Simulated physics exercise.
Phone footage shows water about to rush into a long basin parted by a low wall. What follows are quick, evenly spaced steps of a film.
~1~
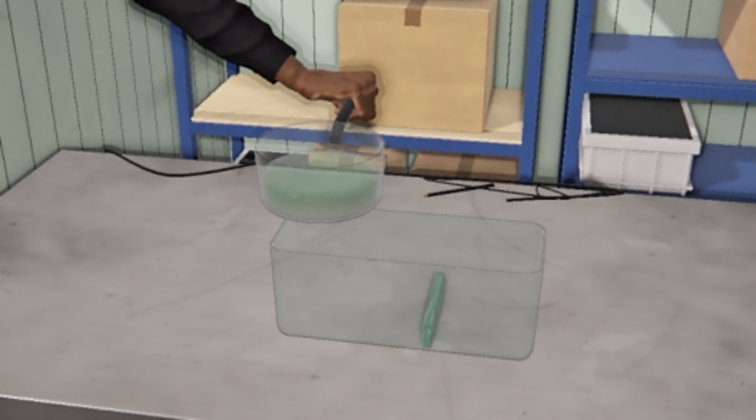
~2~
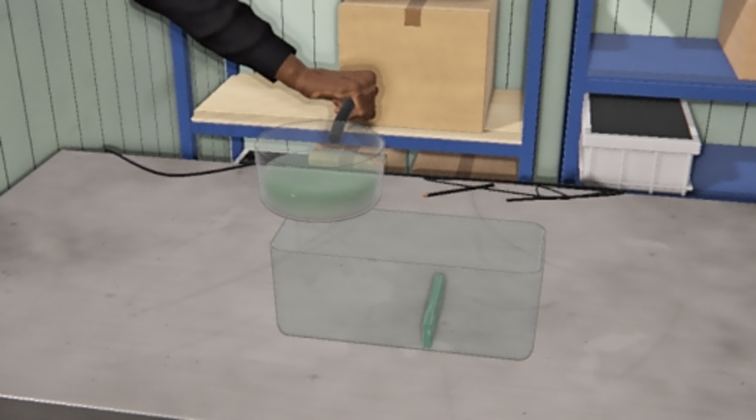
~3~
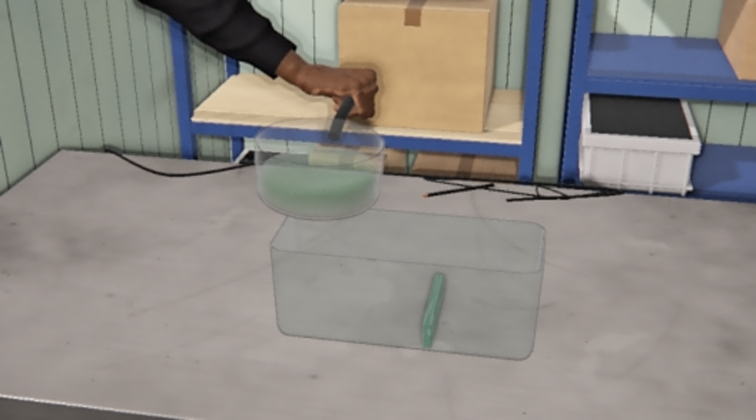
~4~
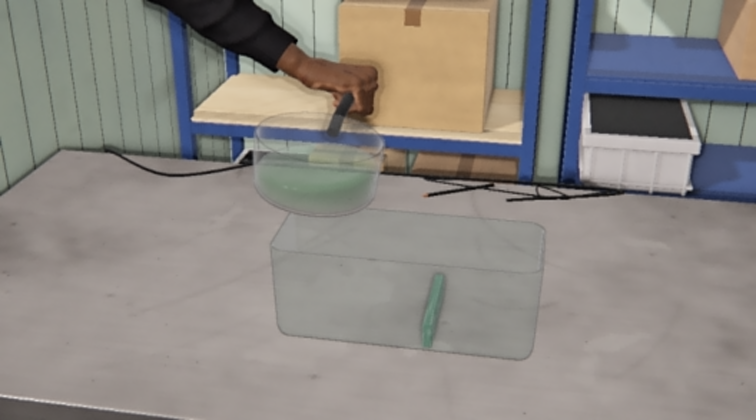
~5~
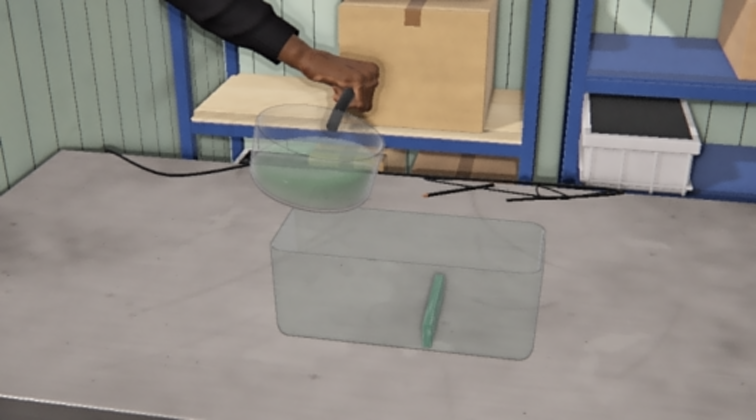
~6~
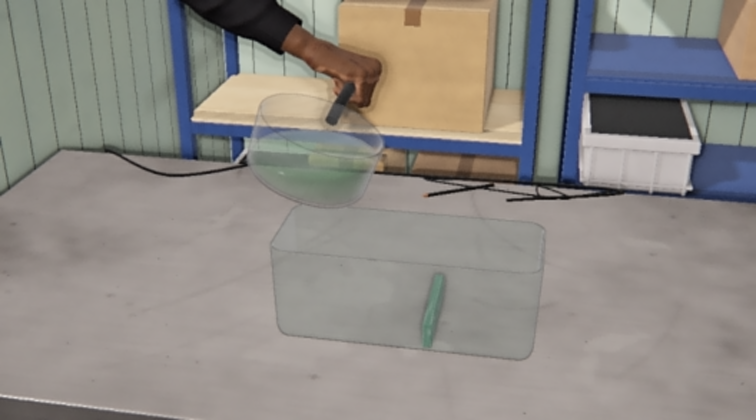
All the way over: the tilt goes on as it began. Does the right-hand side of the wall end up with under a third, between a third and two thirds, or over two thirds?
It ends up with over two thirds.
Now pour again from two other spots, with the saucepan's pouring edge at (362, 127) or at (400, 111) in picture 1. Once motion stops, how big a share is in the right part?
75 %, 70 %.
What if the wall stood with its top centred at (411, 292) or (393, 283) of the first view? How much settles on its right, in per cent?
The first placement leaves close to 85 per cent, the second close to 90 per cent.
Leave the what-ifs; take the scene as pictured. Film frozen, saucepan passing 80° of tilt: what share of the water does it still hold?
Around 60 in a hundred has not poured out yet.
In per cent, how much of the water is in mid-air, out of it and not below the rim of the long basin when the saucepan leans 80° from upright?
Near 40 in a hundred.
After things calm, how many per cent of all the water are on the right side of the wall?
Near 80 in a hundred.
A moment on, the saucepan is tipped on its side and 59 per cent is still to pour, 2 is left of the wall and 0 right of it.
Next, the saucepan is tipped right over and 9 per cent is still to pour, 4 is left of the wall and 68 right of it.
Then the saucepan is tipped right over and 0 per cent is still to pour, 17 is left of the wall and 79 right of it.
Later the saucepan is tipped right over and 0 per cent is still to pour, 19 is left of the wall and 79 right of it.
Finally, 19 per cent lies left of the wall, 79 right of it and 2 outside.
